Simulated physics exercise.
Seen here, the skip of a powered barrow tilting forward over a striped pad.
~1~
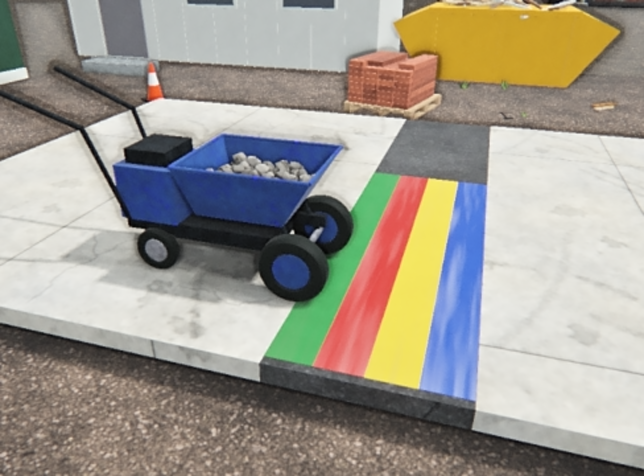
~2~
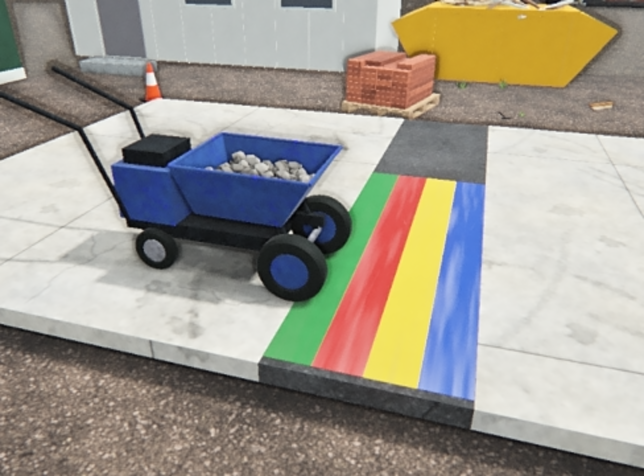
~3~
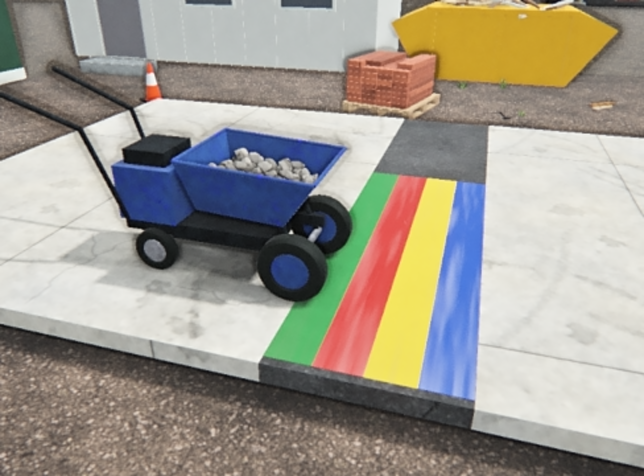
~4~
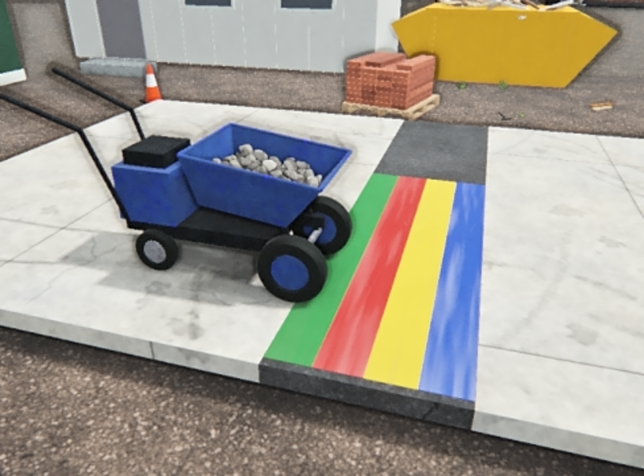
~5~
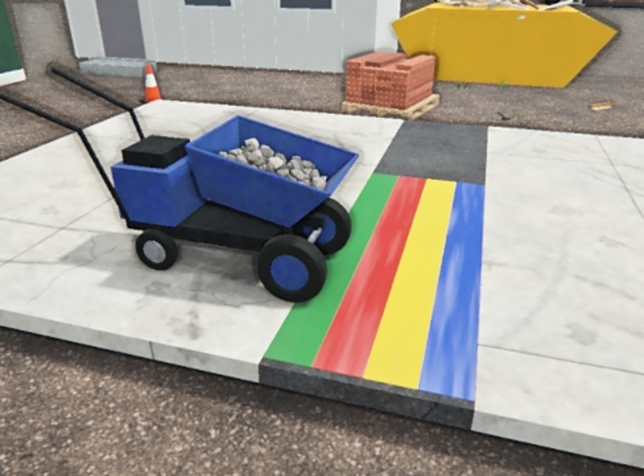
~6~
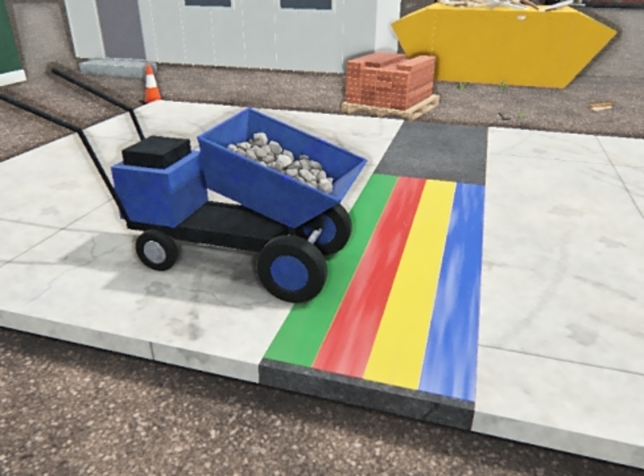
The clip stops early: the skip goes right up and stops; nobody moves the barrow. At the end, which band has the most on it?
The heap favours the yellow strip.
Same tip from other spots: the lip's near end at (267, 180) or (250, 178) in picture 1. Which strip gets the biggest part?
At the first place the red strip, at the second red.
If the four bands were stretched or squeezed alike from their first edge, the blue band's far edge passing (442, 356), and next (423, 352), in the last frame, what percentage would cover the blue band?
The first gives 40 %, the second 40 %.
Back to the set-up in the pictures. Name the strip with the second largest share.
Next in line is the strip in blue.
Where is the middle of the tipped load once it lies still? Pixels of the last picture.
Close to (428, 289).
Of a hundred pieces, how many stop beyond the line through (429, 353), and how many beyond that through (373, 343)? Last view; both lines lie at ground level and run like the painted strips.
About 30 and 90 per cent.
Soon, skip tipped steeply; all in the skip.
A while on, skip tipped right over; nearly all in the skip; a small part over the yellow strip; a stray few over the blue strip.
Towards the end, skip tipped right over; about a quarter in the skip; a stray few over the red strip; about a third over the yellow strip; about a quarter over the blue strip; a small part off the paint.
Finally, skip tipped right over; a stray few in the skip; none over the green strip; a small part over the red strip; about half over the yellow strip; about a quarter over the blue strip; a small part off the paint.
